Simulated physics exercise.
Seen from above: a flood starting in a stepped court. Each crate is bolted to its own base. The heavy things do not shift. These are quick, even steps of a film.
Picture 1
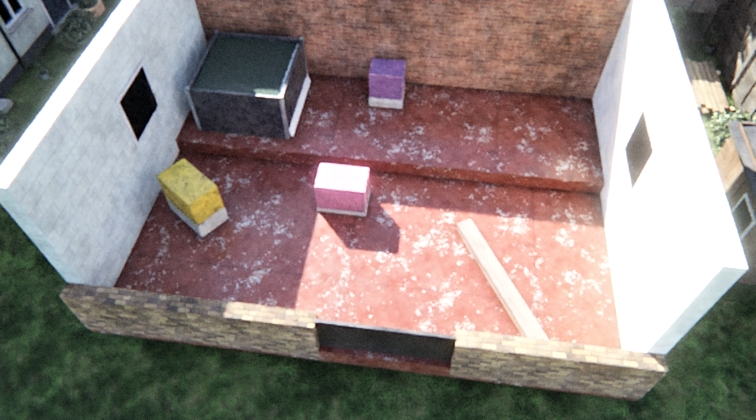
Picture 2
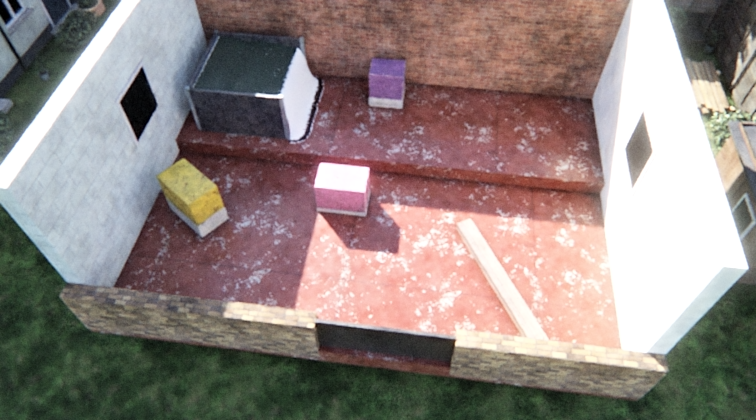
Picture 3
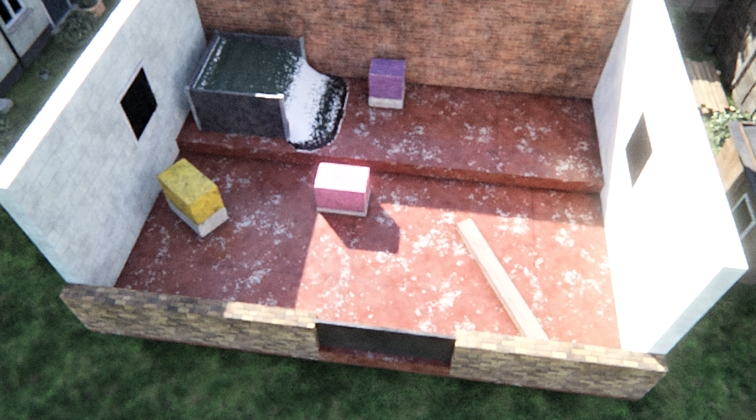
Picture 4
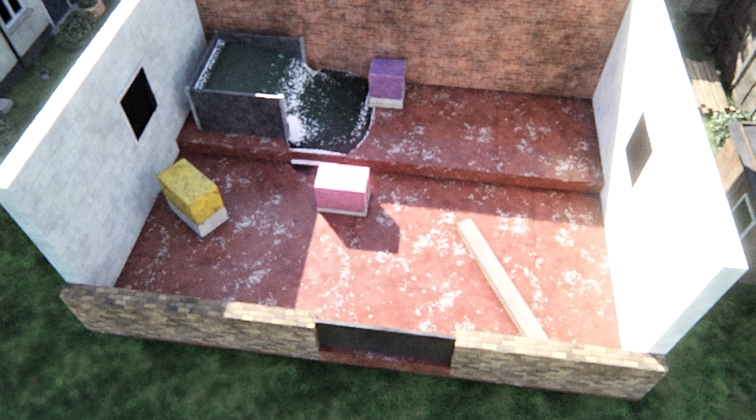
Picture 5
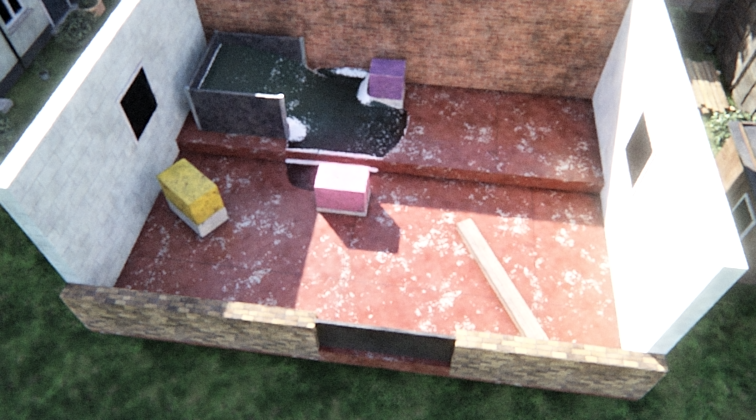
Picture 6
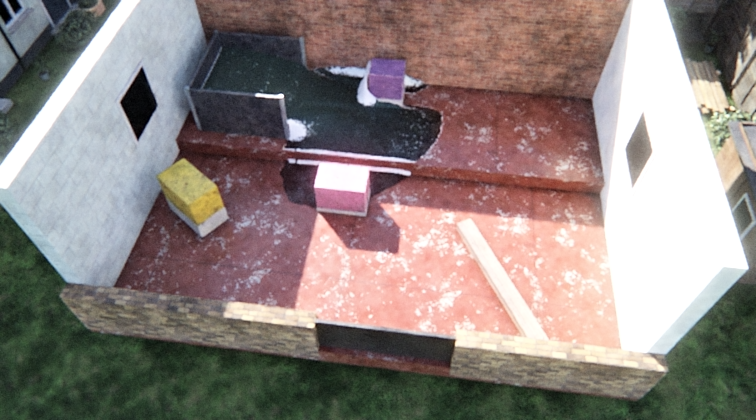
Dark water pouring from a tank's open right side, spreading across the upper step around a purple block, then reaching a pink block below.
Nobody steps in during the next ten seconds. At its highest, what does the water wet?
One by one: The pink crate is soaked; the yellow crate keeps dry; the purple crate is soaked.
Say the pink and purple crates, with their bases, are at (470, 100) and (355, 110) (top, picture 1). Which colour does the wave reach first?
I say the crate marked purple.
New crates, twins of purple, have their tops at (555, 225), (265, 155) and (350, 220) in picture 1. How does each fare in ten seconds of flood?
One after the other: Is wetted, is spared, escapes it.
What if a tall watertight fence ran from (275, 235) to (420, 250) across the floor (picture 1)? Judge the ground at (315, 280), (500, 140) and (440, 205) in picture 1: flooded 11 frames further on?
In turn: Dry, wet, under water.
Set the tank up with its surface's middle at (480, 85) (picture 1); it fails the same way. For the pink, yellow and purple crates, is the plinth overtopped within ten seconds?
Then: Pink crate is soaked; yellow crate stays dry; purple crate keeps dry.
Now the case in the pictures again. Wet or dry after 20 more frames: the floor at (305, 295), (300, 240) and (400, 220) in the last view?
As listed: No water, clear, awash.
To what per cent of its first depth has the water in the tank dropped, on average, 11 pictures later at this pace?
Roughly 20 per cent.
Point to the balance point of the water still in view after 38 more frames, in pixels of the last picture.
I would point to (446, 213).
A moment on, water covers 40 % of the floor; the pink crate water round its plinth, the yellow crate not reached, the purple crate water round its plinth.
Next, water covers 50 % of the floor; the pink crate water round its plinth, the yellow crate not reached, the purple crate water round its plinth.
Then, water covers 65 % of the floor; the pink crate water round its plinth, the yellow crate not reached, the purple crate water round its plinth.
Later, water covers 80 % of the floor; the pink crate water round its plinth, the yellow crate water round its plinth, the purple crate water round its plinth.
In the end, water covers 95 % of the floor; the pink crate was topped, the yellow crate stayed above the water, the purple crate was topped.
